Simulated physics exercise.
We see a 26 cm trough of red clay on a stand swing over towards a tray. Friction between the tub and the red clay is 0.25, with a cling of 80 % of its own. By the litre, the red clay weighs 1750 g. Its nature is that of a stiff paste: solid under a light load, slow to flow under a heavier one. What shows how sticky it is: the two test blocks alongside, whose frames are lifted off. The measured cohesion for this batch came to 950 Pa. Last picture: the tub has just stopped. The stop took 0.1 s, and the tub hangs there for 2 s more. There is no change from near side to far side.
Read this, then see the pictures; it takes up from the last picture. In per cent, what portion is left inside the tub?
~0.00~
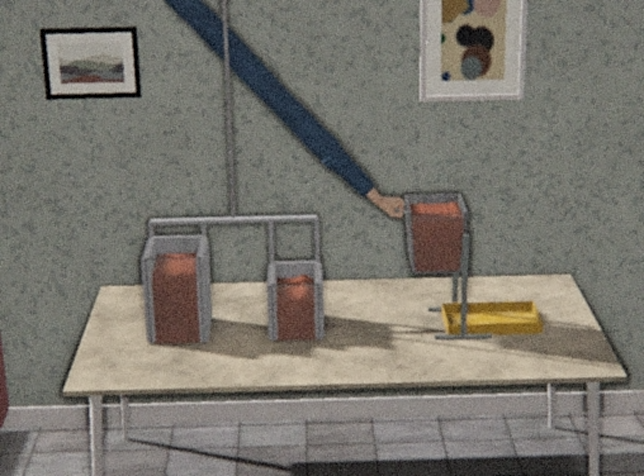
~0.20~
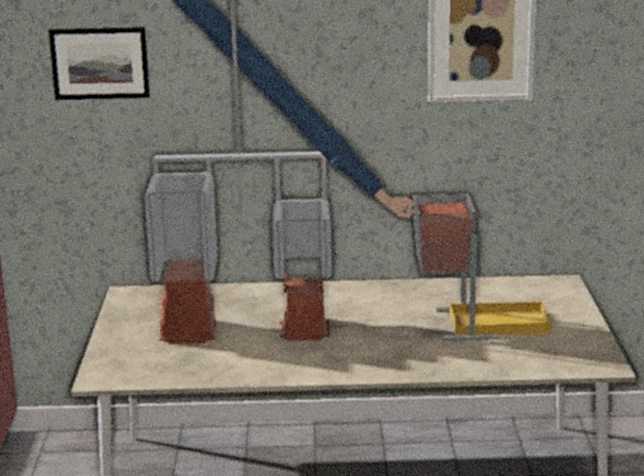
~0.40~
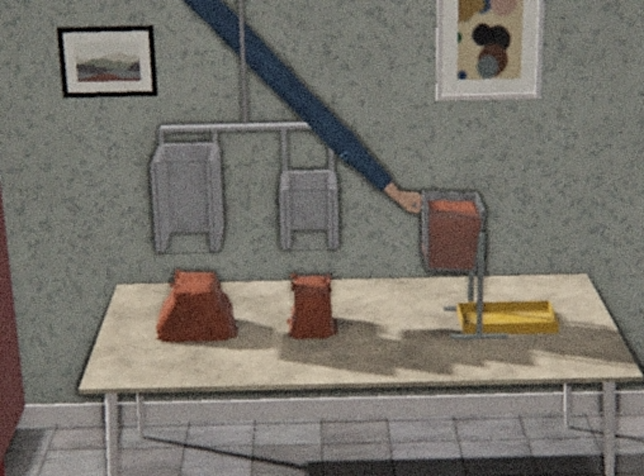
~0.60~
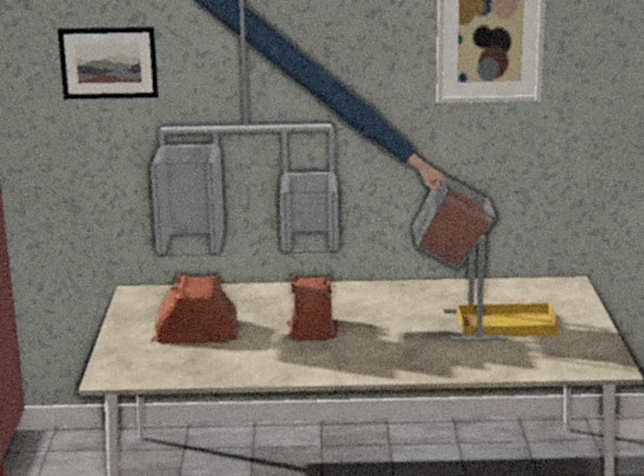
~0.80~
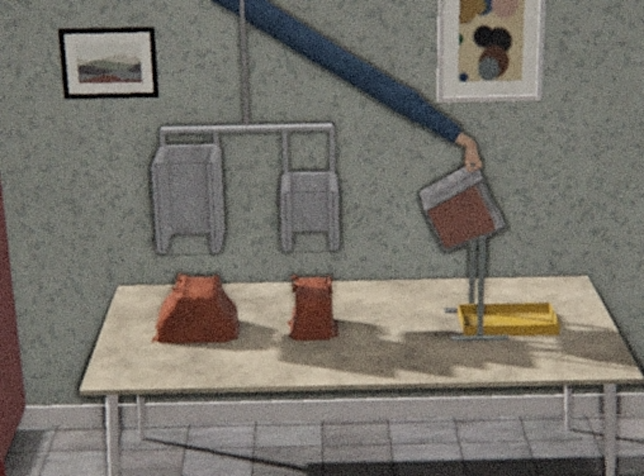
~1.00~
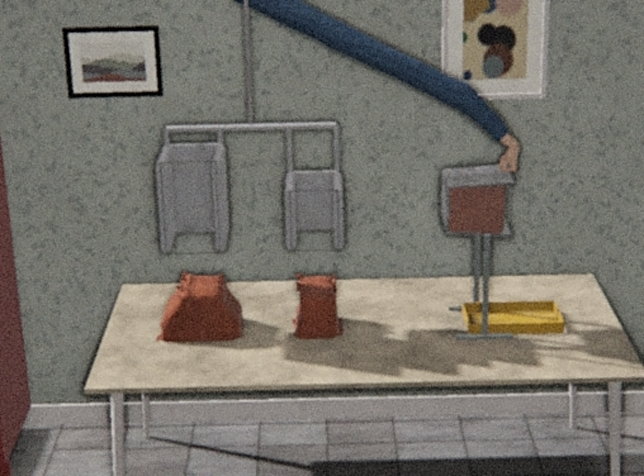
Some 100 per cent is left inside the tub.
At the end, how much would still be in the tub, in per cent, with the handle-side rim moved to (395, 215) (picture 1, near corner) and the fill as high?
The tub would keep roughly 45 percent.
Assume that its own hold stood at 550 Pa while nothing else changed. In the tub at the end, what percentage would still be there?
It would come to about 60 %.
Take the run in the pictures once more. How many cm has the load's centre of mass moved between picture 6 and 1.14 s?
Displacement noted: Approx. 0 cm... about that.
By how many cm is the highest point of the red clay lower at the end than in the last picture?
Roughly 0 cm.
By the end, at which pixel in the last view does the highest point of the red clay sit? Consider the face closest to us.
Peak location: Approx. (457, 189).
By 1.14 s, the tub is at 91 degrees and holds 100 %.
By 1.31 s, the tub is at 91 degrees and holds 100 %.
By 1.48 s, the tub is at 91 degrees and holds 100 %.
By 1.65 s, the tub is at 91 degrees and holds 100 %.
By 3.00 s, at the end, the tub is at 91 degrees and holds 100 %.
